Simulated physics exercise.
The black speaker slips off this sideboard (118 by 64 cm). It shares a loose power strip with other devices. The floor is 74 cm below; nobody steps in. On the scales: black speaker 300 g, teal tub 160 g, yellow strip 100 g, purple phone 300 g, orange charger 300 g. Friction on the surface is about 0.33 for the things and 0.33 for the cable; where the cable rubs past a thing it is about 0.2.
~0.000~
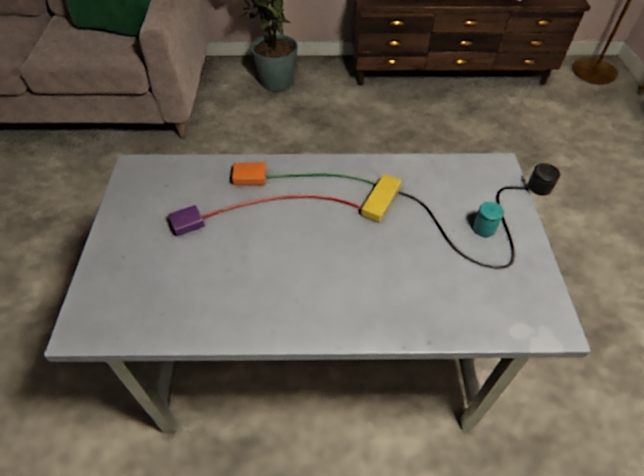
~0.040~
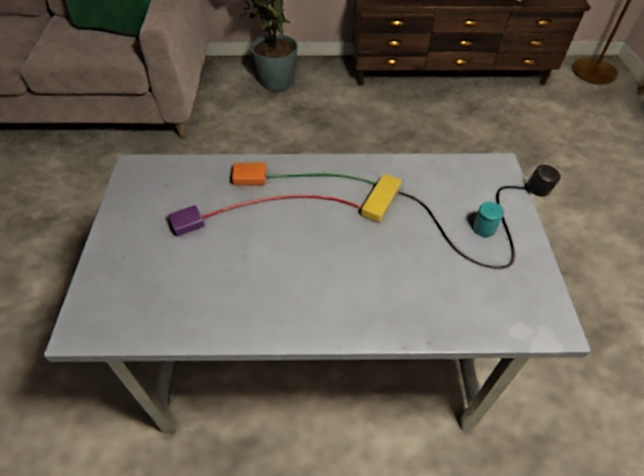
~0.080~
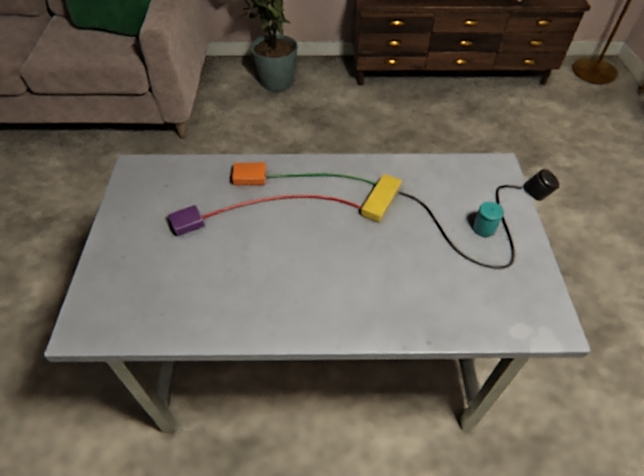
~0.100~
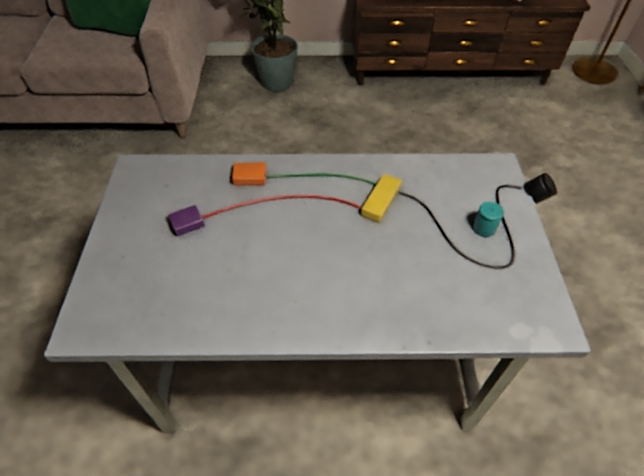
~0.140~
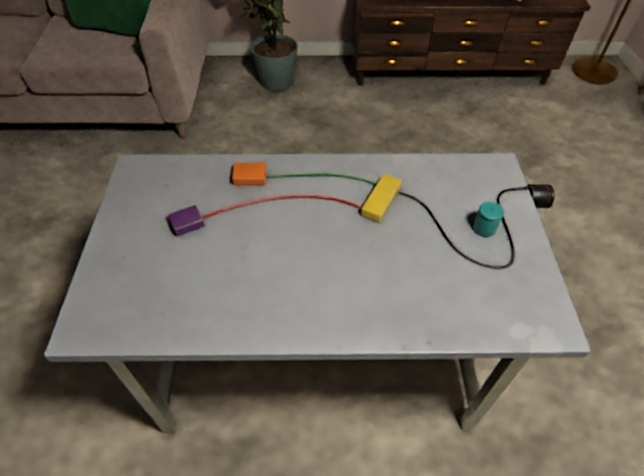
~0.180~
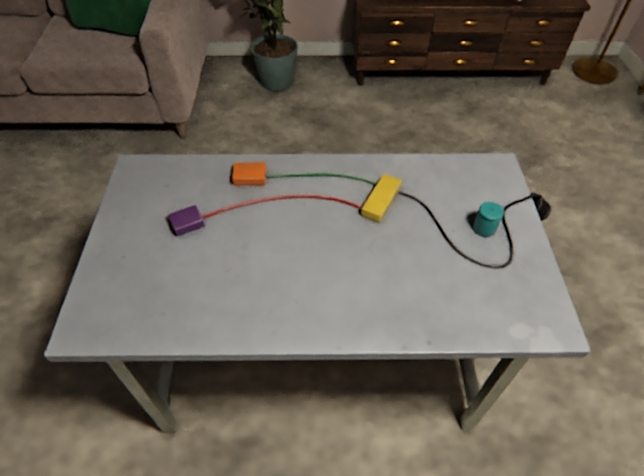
A small black speaker at the table's right edge tilted over onto its side and slipped down past the edge, tugging its black cable outward, while the teal tub, yellow strip and other devices stayed still.
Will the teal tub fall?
Result: Teal tub falls off.
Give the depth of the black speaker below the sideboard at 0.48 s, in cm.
About 45 cm.
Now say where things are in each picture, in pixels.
Teal tub (492, 210); black cable runs through (420, 202) (448, 240) (498, 267) (508, 231) (500, 192), in the first picture.
Black speaker (547, 173); black cable runs through (420, 202) (498, 267) (499, 191), in the second picture.
Black speaker (542, 185); black cable runs through (420, 202) (498, 267) (498, 191), in the third picture.
Black speaker (541, 188); black cable runs through (420, 202) (498, 267) (497, 191), in the fourth picture.
Black speaker (539, 196); black cable runs through (420, 202) (498, 267) (502, 192), in the fifth picture.
Teal tub (492, 210); black cable runs through (420, 202) (448, 240) (498, 266) (524, 199), in the sixth picture.
After 0.5 s, the strip's end of the black cable at (418, 224); teal tub 17 cm off its start, black speaker over the edge, yellow strip 10 cm off its start.
After 0.8 s, the strip's end of the black cable at (444, 217); teal tub on its side, 32 cm off its start, black speaker over the edge, yellow strip 14 cm off its start.
After 1.1 s, the strip's end of the black cable at (450, 221); teal tub over the edge, black speaker over the edge, yellow strip 15 cm off its start at (431, 219).
After 1.4 s, the strip's end of the black cable at (451, 222); teal tub over the edge, yellow strip 15 cm off its start, orange charger 14 cm off its start.
After 2.6 s, the strip's end of the black cable at (451, 222); teal tub over the edge, black speaker over the edge, yellow strip 15 cm off its start at (432, 219), orange charger 14 cm off its start at (299, 178).
